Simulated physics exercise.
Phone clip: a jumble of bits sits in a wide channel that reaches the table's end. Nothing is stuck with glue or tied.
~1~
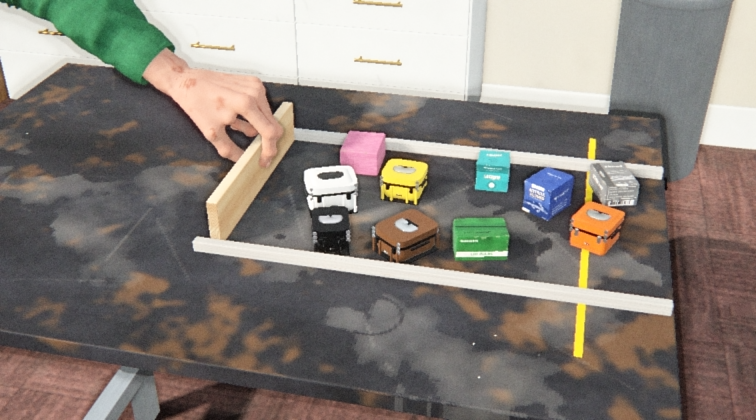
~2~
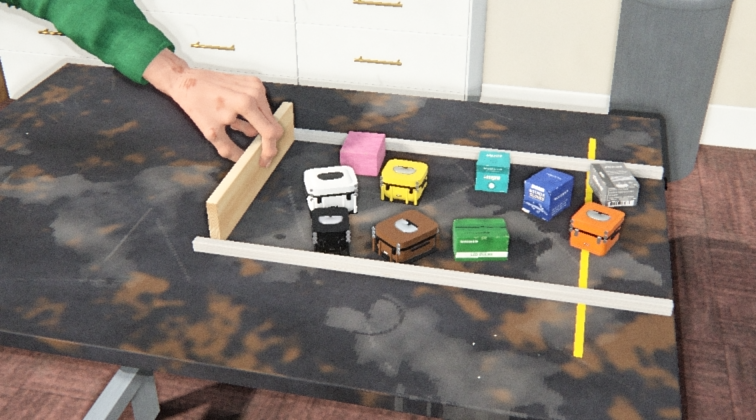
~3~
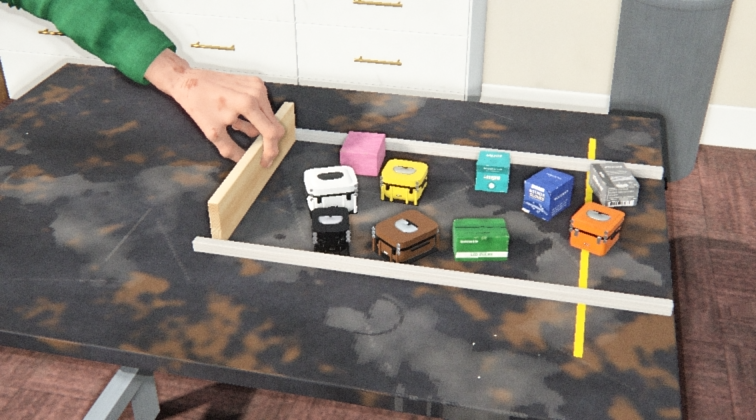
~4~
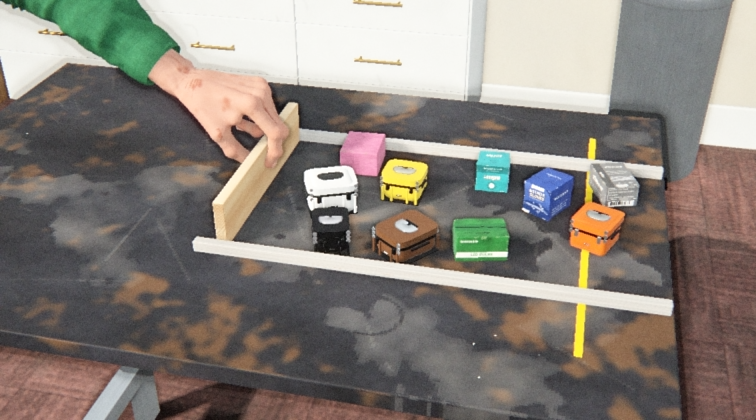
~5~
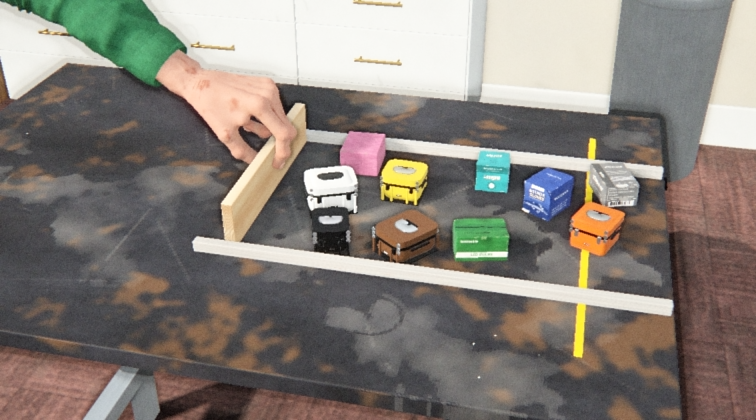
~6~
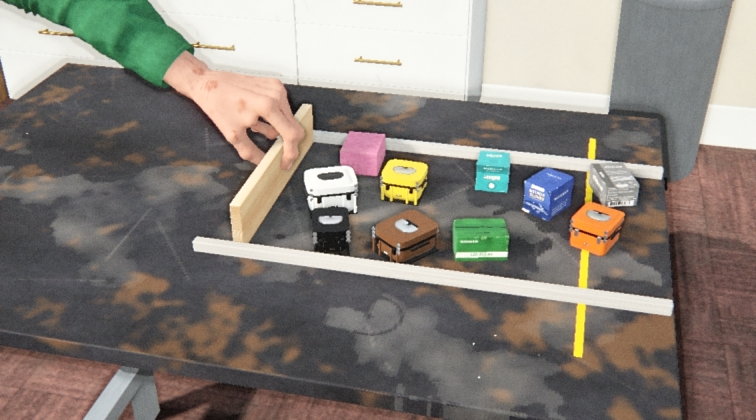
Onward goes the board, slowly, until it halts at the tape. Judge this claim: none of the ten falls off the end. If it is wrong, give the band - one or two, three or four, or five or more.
Wrong; one or two fall off.
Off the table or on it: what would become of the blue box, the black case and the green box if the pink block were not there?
Blue box: Still there; black case: Still there; green box: Over the edge.
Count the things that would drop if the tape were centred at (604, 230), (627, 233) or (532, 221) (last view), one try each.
It would be 3, then 6, then 0.
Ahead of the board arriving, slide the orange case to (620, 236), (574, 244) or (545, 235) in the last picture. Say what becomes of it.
Taking the three spots in turn, the orange case holds its place, then comes off, then holds its place.
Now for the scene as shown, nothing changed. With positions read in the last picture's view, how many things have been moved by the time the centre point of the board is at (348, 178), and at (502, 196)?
3 at one spot and 8 at the other.
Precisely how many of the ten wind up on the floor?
That makes a total of 2.
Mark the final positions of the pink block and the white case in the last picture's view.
Pink block at about (610, 181), white case at about (614, 230).
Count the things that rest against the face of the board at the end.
It's touching 4 at the end.
Soon after, none off yet; grey box at rest near (613, 184); orange case at rest near (596, 229); blue box at rest near (548, 193).
In the end, the number that fall off is one or two; gone, green box and grey box.
